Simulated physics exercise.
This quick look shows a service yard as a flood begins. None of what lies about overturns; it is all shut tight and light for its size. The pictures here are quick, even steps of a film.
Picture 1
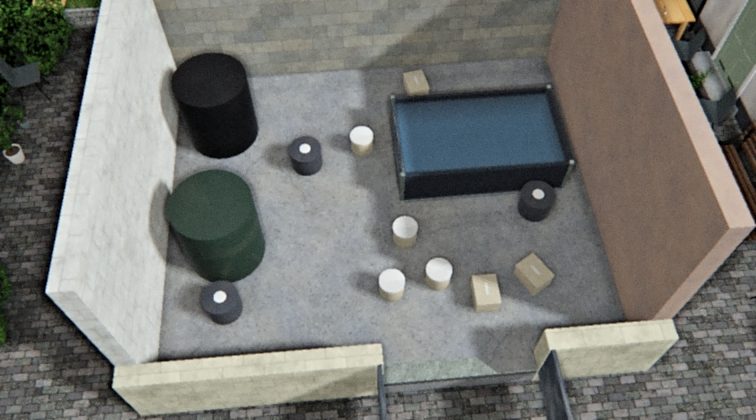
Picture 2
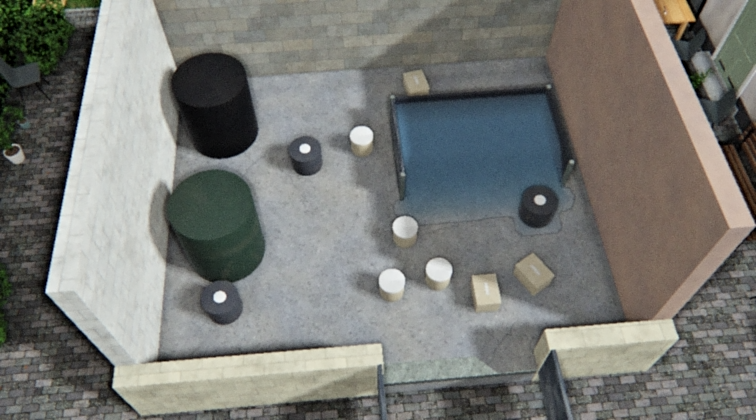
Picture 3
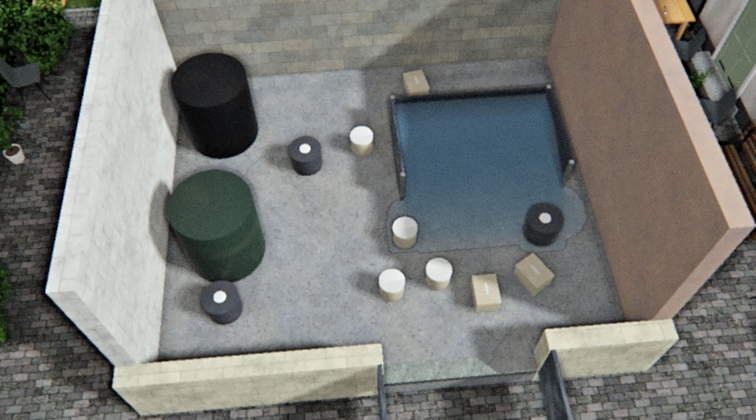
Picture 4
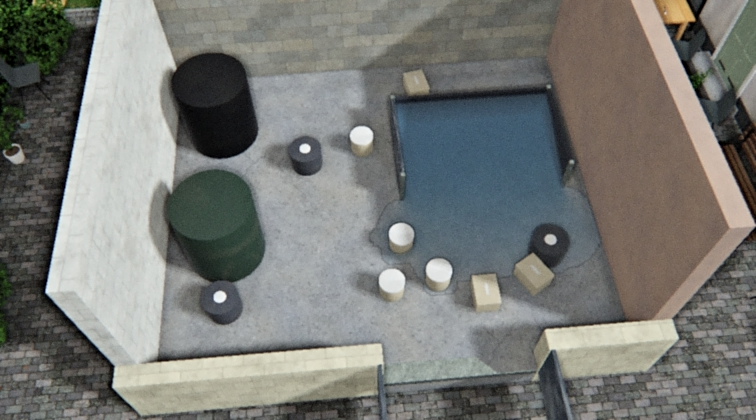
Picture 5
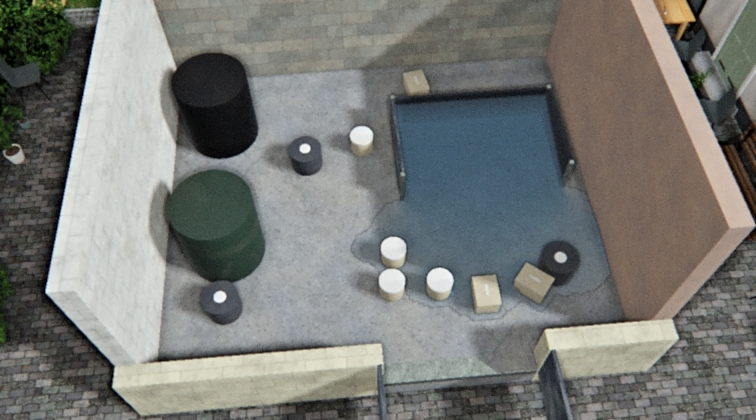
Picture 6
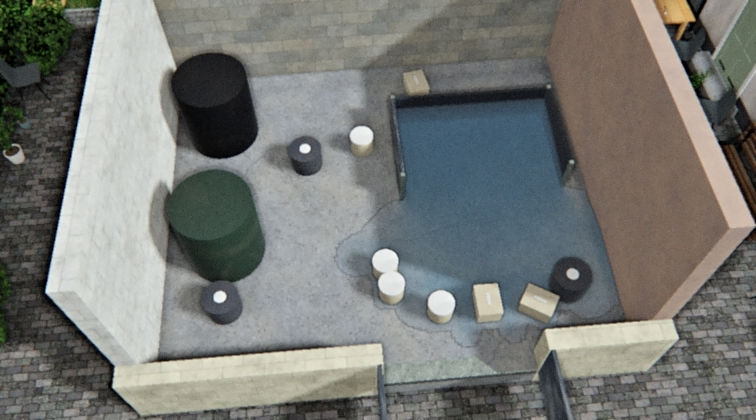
Walled yard with a blue tank's front side vanishing, water spreading across the floor and pushing nearby tubs, pails and boxes.
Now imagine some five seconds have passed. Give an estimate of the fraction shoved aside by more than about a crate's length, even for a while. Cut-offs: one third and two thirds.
Between one third and two thirds.
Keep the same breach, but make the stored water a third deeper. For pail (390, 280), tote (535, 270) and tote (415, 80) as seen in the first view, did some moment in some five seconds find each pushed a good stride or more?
Note, in sequence: Past that mark / past that mark / within that.
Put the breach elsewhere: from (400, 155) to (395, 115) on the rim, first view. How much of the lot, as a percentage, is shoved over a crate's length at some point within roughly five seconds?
I'd guess around 20 percent of them.
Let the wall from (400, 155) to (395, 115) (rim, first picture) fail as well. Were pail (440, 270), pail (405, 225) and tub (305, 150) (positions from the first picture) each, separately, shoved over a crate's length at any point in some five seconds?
First stays short of it, second stays short of it, third covers that distance.
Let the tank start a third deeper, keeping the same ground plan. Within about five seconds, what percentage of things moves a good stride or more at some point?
60 % or so.
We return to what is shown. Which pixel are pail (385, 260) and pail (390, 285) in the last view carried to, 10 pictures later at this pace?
(251, 348) and (293, 344), roughly.
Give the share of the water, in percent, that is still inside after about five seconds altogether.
Something like 56 per cent, give or take.
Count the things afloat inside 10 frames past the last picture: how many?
2 in all.
A moment on, 5 of 10 are well off their spots; 3 afloat.
Next, 6 of 10 are well off their spots; 2 afloat.
Later, 6 of 10 are well off their spots; 2 afloat.
In the end, 6 of 10 are well off their spots, and 6 have been at some point; 3 afloat.
